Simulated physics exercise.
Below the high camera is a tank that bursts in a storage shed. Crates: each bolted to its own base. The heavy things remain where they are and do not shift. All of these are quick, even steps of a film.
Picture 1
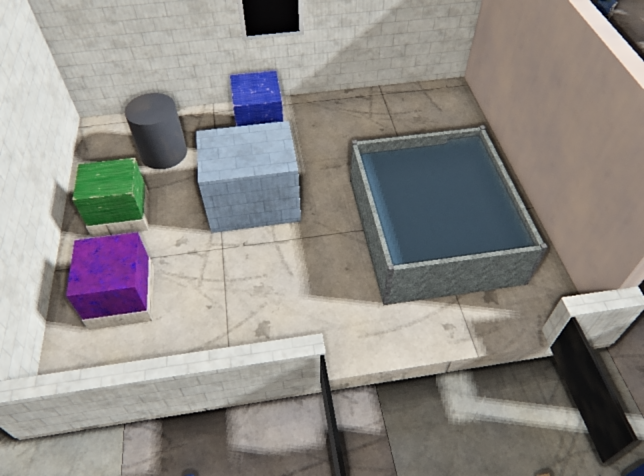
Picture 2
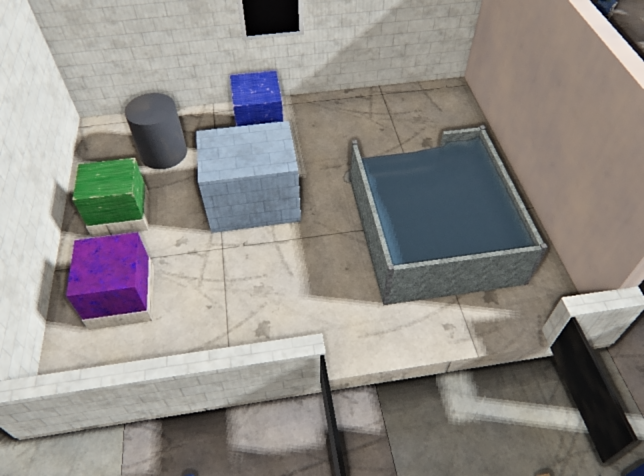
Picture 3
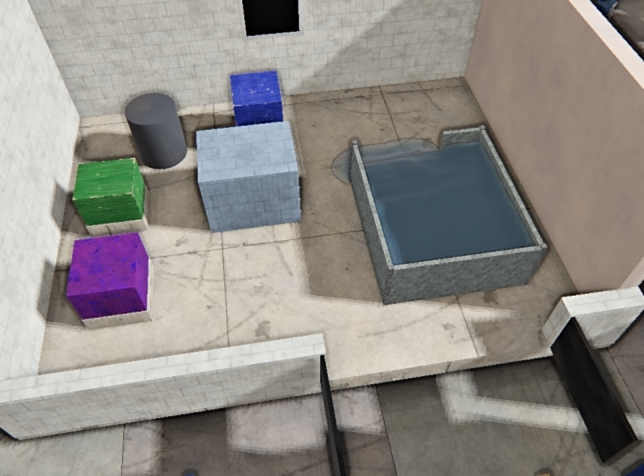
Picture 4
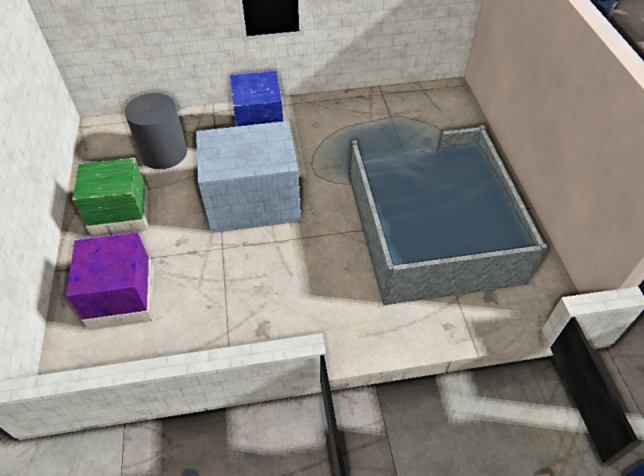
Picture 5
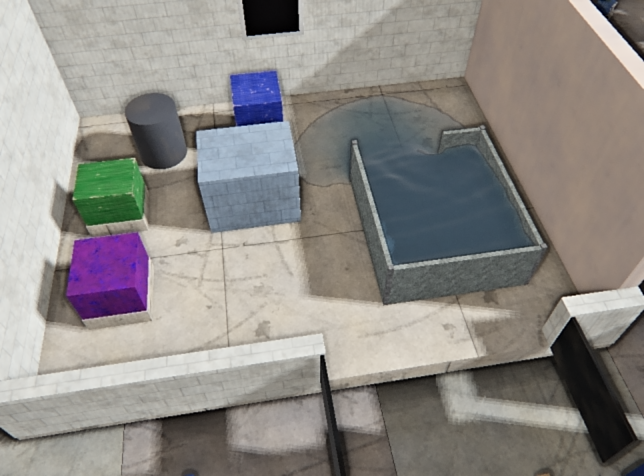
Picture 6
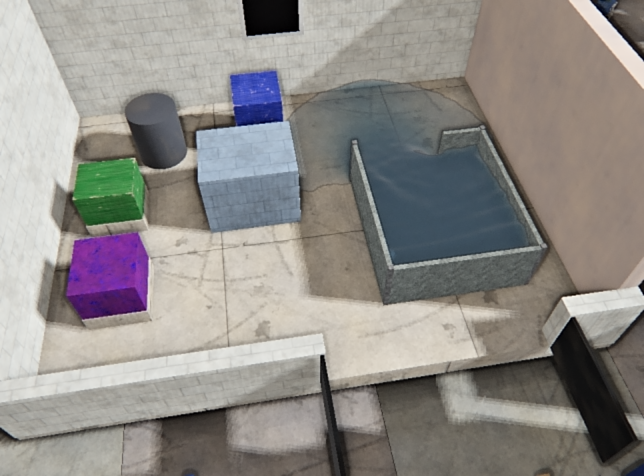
An open stone tank of still, dark blue water stands at the right of a pale-walled storage shed, seen from high above. To its left are a pale blue block, a smaller blue one, a dark grey cylinder, and green and purple blocks. Part of the tank's far side opens, and water pours out, spreading in a thin rounded sheet across the floor toward the back wall, while the camera and blocks stay still.
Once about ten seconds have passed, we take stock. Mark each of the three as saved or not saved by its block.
Purple crate - saved; green crate - saved; blue crate - saved.
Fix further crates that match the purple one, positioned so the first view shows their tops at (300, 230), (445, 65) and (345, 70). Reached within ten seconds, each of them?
In order, the crates: One stays clear, two gets flooded, three gets flooded.
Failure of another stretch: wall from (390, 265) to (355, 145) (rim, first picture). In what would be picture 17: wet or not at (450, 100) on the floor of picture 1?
I'd say it's left alone there.
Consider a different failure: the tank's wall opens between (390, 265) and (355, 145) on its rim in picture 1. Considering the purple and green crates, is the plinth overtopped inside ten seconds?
Note: Purple crate is overtopped; green crate is overtopped.
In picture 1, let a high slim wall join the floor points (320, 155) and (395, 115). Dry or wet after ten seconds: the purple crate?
Purple crate: Left dry.
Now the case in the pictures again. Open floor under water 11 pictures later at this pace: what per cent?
It comes to roughly 35 in a hundred.
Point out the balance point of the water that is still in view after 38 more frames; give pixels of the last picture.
The centre of mass sits at about (336, 182).
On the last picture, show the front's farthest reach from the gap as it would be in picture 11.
Roughly at (228, 107).
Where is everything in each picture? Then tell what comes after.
In the first picture, still water in the open tank at (440, 195).
In the second picture, water pours out on the open tank's far side and has run to a hidden place.
In the third picture, the front is at a hidden place, out from the gap on the open tank's far side.
In the fourth picture, the front is at (399, 120), out from the gap on the open tank's far side.
In the fifth picture, water pours out on the open tank's far side and has run to (384, 99).
In the sixth picture, the front is at (402, 84), out from the gap on the open tank's far side.
A moment on, water covers 25 % of the floor; the purple crate not reached, the green crate not reached, the blue crate water round its plinth.
Next, water covers 35 % of the floor; the purple crate not reached, the green crate not reached, the blue crate water round its plinth.
Then, water covers 55 % of the floor; the purple crate not reached, the green crate water round its plinth, the blue crate water round its plinth.
Later, water covers 90 % of the floor; the purple crate water round its plinth, the green crate water round its plinth, the blue crate water round its plinth.
In the end, water covers 100 % of the floor; the purple crate stayed above the water, the green crate stayed above the water, the blue crate stayed above the water.
